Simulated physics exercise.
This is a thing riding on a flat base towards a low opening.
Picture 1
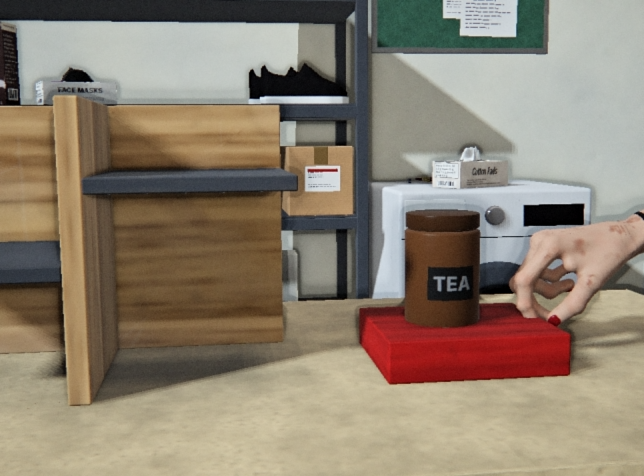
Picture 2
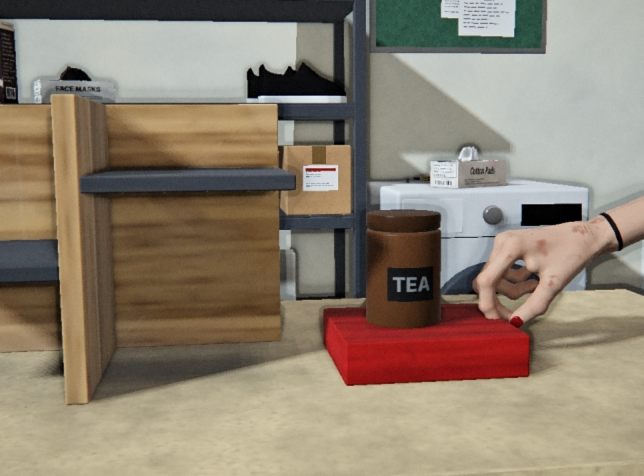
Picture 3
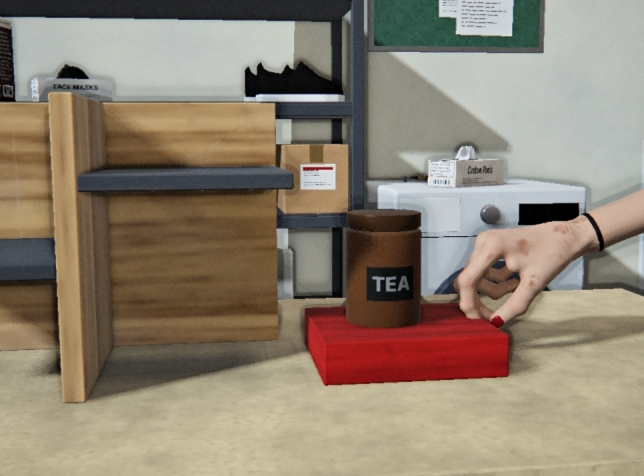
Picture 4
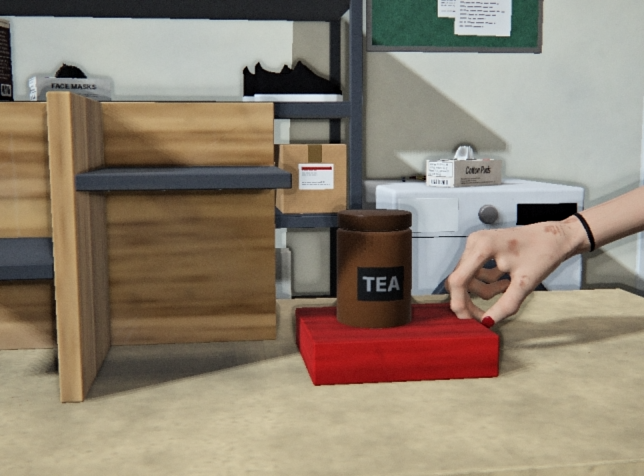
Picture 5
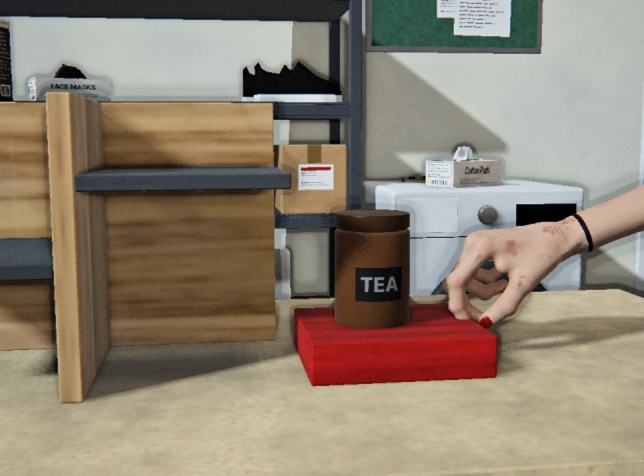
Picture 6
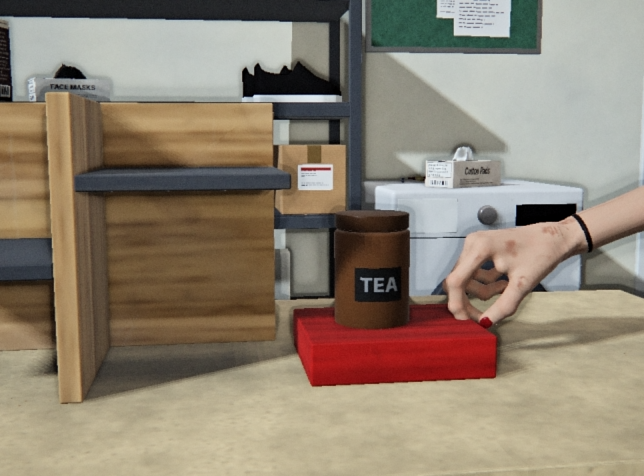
The video shows a hand pushing a red board with a brown jar labelled "TEA" standing on it a short way left across a table, towards a wooden unit with a grey shelf, the movement slowing until barely noticeable.
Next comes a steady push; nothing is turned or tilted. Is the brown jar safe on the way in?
It will come through intact going in.
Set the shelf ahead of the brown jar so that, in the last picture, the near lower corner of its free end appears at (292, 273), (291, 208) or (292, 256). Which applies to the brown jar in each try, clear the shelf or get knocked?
In that order, it hits the shelf; goes underneath; hits the shelf.
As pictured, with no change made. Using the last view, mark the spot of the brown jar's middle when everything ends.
Once it all settles, the centre sits at about (178, 273).
Then, 0.78 s later than the last frame, brown jar riding along near (315, 269).
Then, 1.42 s later than the last frame, brown jar riding along near (245, 271).
When it is over, the brown jar clears the shelf, near (178, 273).
